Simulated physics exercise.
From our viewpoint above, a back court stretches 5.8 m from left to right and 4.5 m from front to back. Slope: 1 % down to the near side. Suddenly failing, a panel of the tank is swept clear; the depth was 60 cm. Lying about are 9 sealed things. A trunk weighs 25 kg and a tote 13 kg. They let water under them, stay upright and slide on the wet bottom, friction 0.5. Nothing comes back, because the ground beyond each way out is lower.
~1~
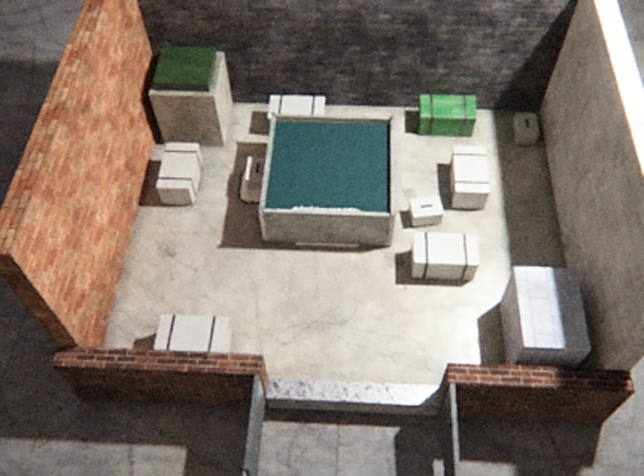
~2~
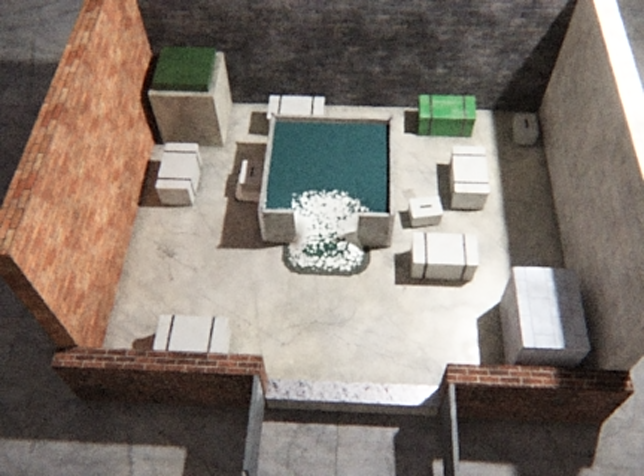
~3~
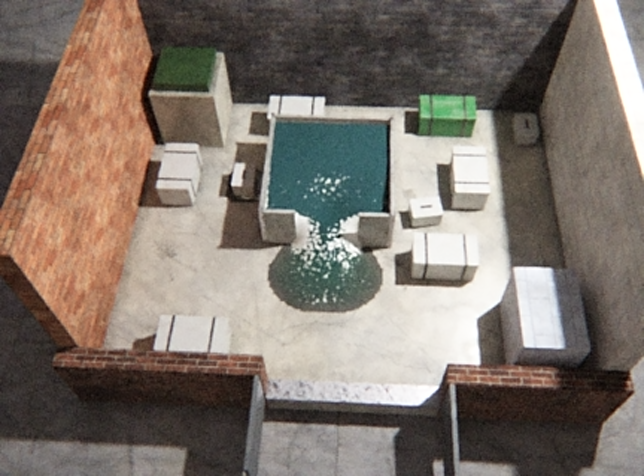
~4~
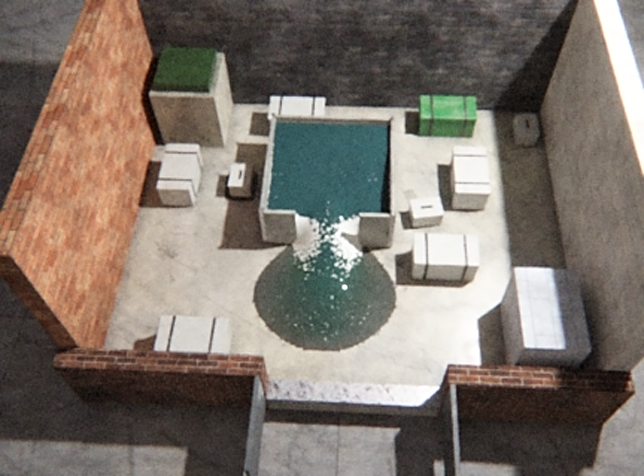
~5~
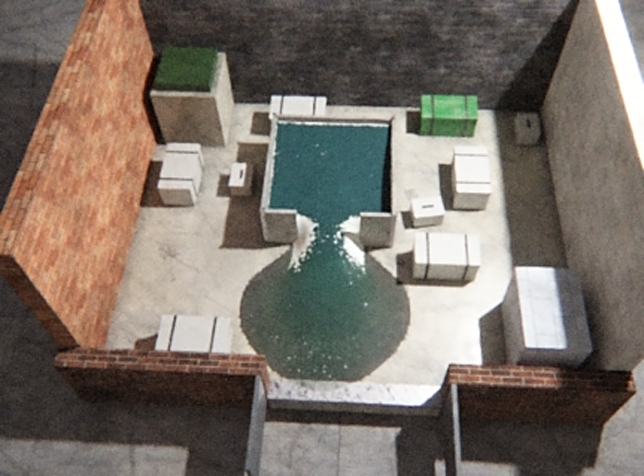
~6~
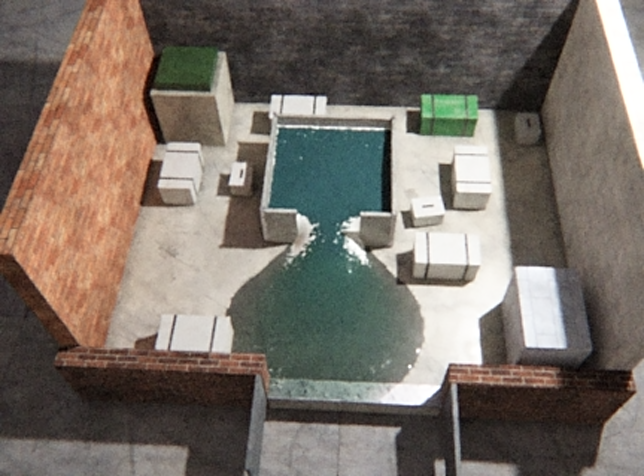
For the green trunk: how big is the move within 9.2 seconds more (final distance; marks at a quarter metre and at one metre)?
The move is tiny.
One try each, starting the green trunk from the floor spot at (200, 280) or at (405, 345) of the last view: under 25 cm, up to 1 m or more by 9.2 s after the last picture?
I'd expect that it remains where it was first and gets borne away second.
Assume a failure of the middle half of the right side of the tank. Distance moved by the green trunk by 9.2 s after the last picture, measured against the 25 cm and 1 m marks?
Outcome for the green trunk: Long-distance displacement.
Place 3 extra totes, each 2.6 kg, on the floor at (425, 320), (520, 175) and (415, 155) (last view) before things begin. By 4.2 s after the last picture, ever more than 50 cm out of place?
Taking them in order: Far enough, not far enough and not far enough.
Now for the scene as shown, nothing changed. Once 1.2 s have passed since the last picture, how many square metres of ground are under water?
My estimate is roughly 10.0 m2.
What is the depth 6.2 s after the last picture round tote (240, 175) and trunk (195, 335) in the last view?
Close to 2 and 4 centimetres.
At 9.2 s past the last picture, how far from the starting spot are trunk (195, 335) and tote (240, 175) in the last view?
The first ends 140 cm from its start, the second 30 cm.
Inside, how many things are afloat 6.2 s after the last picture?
I get 0.
Then, 1.2 s after the last picture the green trunk is near (450, 106), 0.0 m from its start, aground; 0 of 9 are out; 0 afloat.
Then, 3.8 s after the last picture the green trunk is near (450, 106), 0.0 m from its start, aground; 0 of 9 are out; 0 afloat.
Then, 6.2 s after the last picture the green trunk is near (450, 106), 0.0 m from its start, aground; 0 of 9 are out; 0 afloat.
Then, 9.2 s after the last picture the green trunk is near (450, 106), 0.0 m from its start, aground; 0 of 9 are out; 0 afloat.
